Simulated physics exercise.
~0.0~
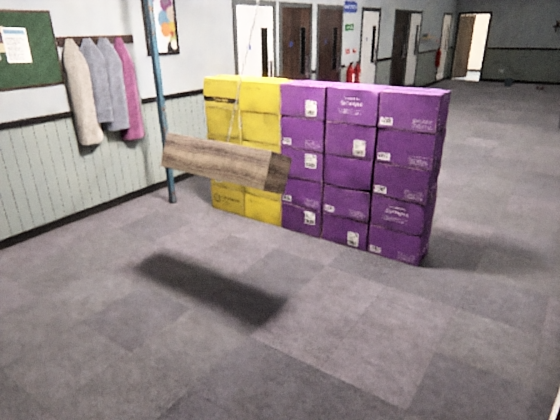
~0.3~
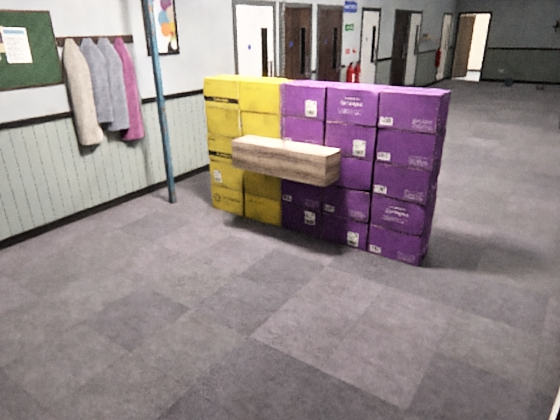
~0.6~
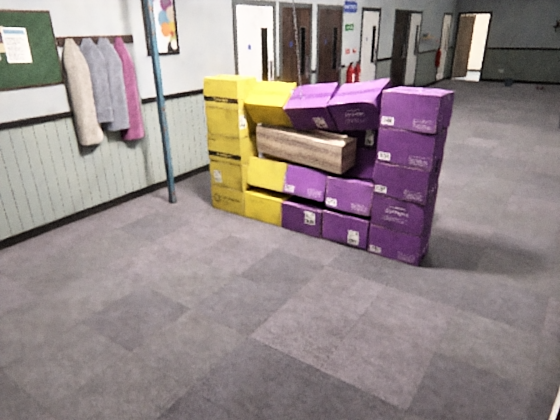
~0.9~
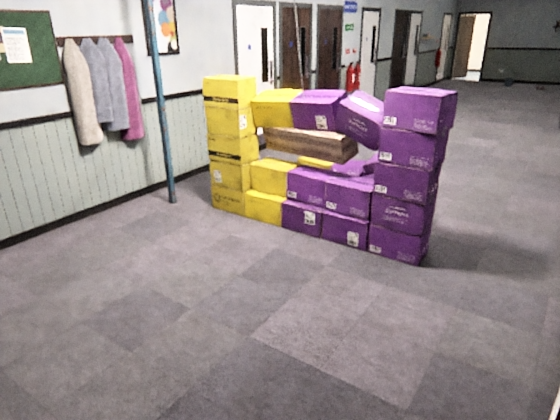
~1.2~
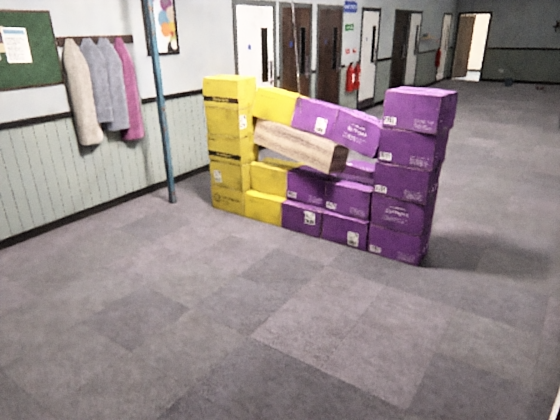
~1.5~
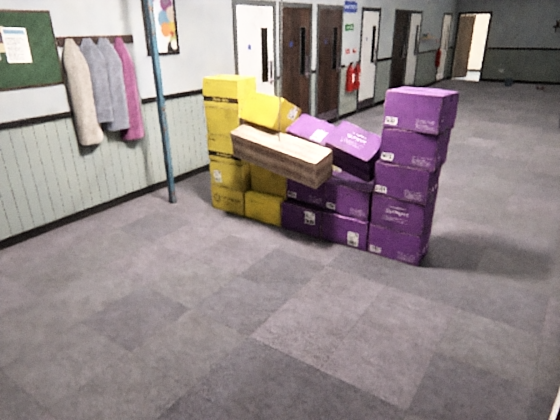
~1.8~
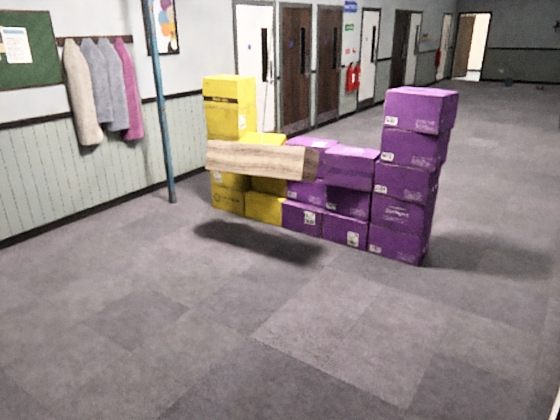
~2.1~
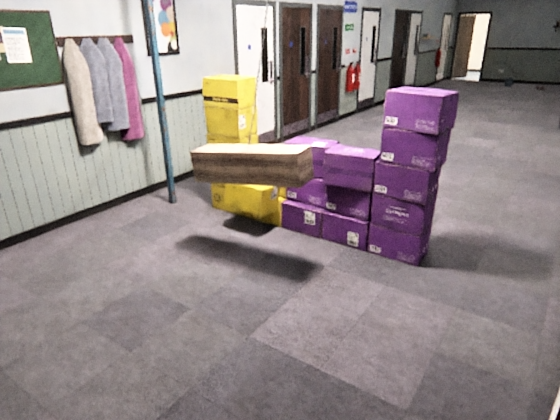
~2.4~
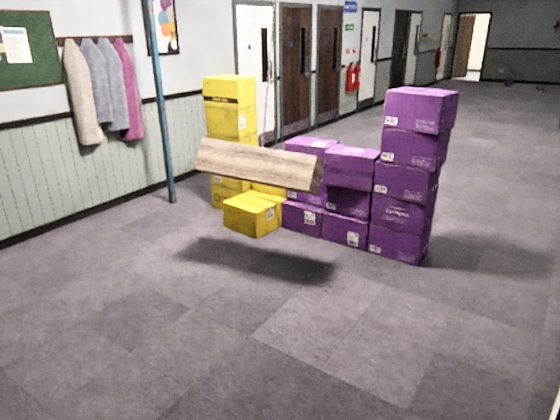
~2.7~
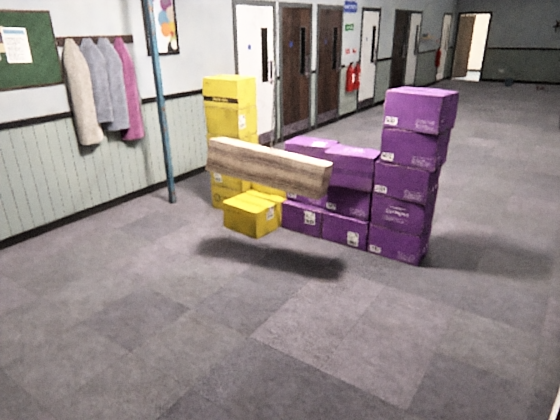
At the start, a short timber beam hangs in the air before a wall of stacked yellow and purple cartons in a grey-carpeted room. It swings in to the right and strikes the middle of the wall, shoving the upper cartons back and opening a hole. The beam pushes through, then swings back toward the viewer while cartons above it sag and tumble into the gap. One yellow carton drops onto the floor in front. By the end, both side columns still stand, the middle is low and broken, and the beam hangs slightly tilted before it.
